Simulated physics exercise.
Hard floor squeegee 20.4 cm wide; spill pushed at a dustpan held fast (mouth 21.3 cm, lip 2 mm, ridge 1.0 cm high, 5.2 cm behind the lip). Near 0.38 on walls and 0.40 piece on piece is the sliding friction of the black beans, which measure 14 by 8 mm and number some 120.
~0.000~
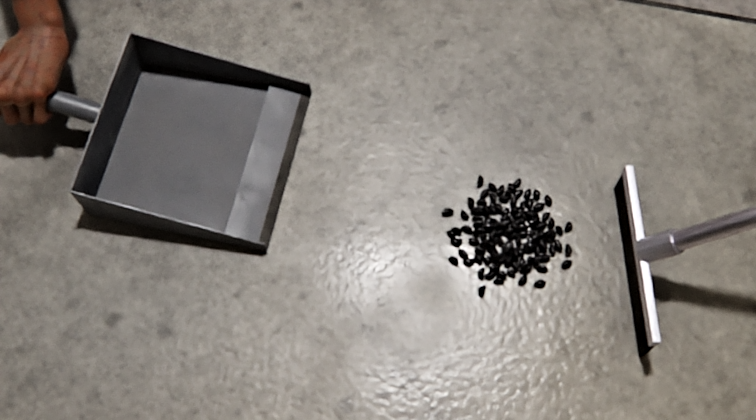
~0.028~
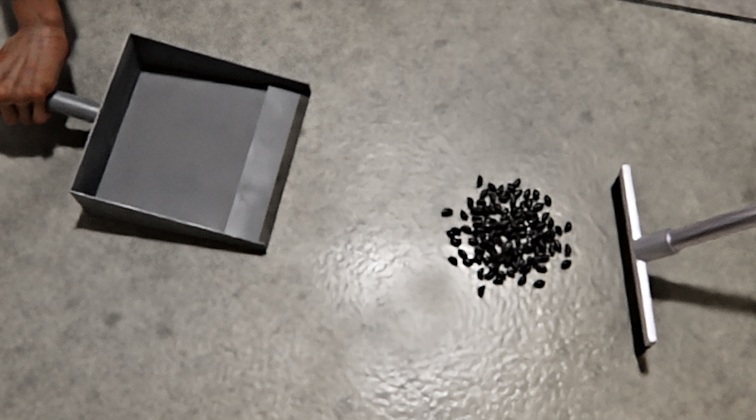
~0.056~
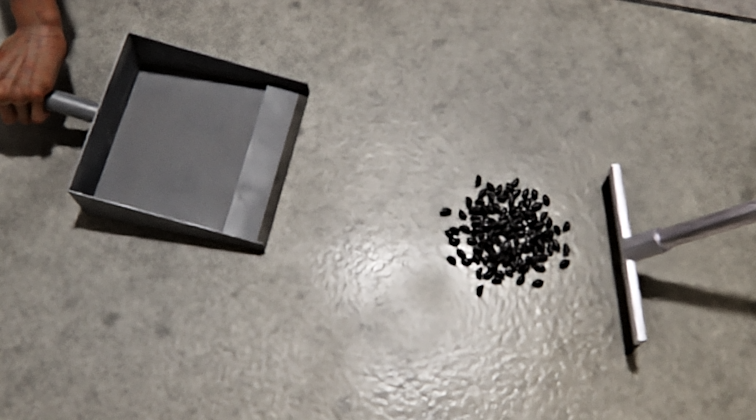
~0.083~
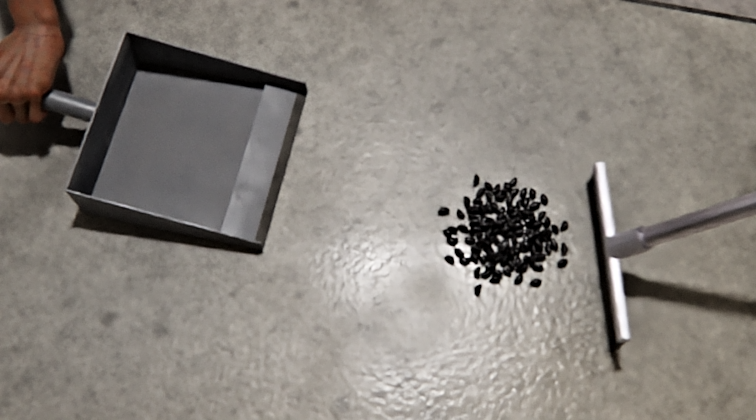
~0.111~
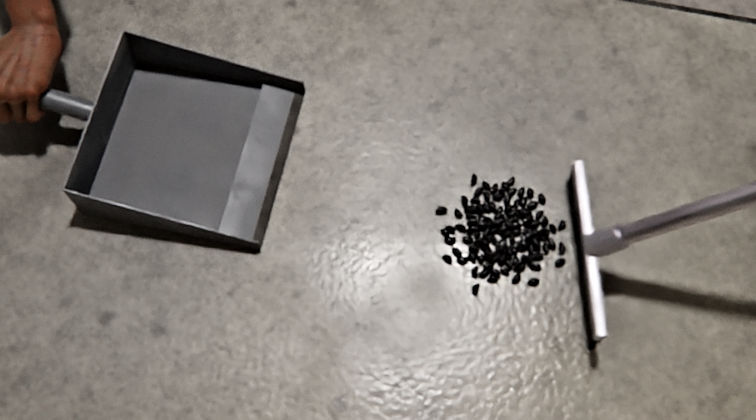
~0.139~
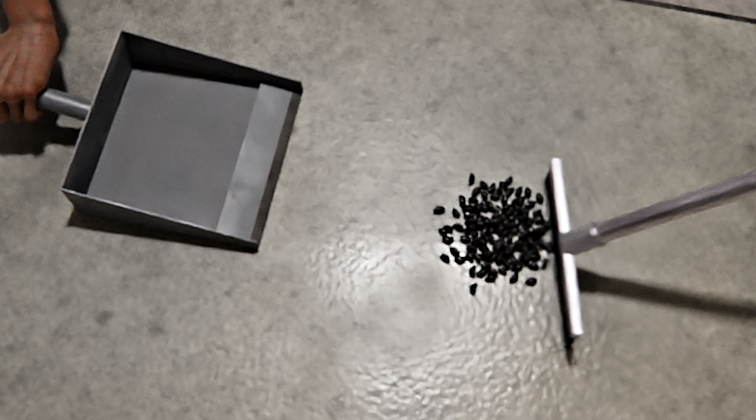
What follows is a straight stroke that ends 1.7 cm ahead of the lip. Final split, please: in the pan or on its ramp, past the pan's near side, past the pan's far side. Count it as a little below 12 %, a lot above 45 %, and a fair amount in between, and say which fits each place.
Pan: A fair amount, near side: A fair amount, far side: A little.
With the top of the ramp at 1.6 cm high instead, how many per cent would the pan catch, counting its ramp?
Close to 20 per cent then.
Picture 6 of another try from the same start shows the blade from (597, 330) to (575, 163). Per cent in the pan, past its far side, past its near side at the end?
Pan 15; far 5; near 20.
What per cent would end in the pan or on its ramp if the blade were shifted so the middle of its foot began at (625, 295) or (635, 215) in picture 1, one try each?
Some 15 and 20 per cent.
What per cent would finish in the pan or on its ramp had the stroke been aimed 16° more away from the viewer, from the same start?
Under that change, roughly 20 in a hundred.
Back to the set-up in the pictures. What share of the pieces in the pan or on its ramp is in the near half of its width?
Some 90 per cent.
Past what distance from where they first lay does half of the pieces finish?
That distance is around 30 cm.
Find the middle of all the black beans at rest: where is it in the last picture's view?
My guess is close to (266, 225).
After 0.33 s, middle of the blade 19 cm from the lip; 0 % over the lip, far side 0 %, near side 15 %.
After 0.45 s, middle of the blade 9 cm from the lip; 0 % over the lip, far side 0 %, near side 25 %.
After 0.71 s, middle of the blade 4 cm from the lip; 25 % over the lip, far side 5 %, near side 35 %.
By 2.5 s all is still; pan 25 %, near side 35 %, far side 5 %, in front of the lip or behind the blade 40 %.
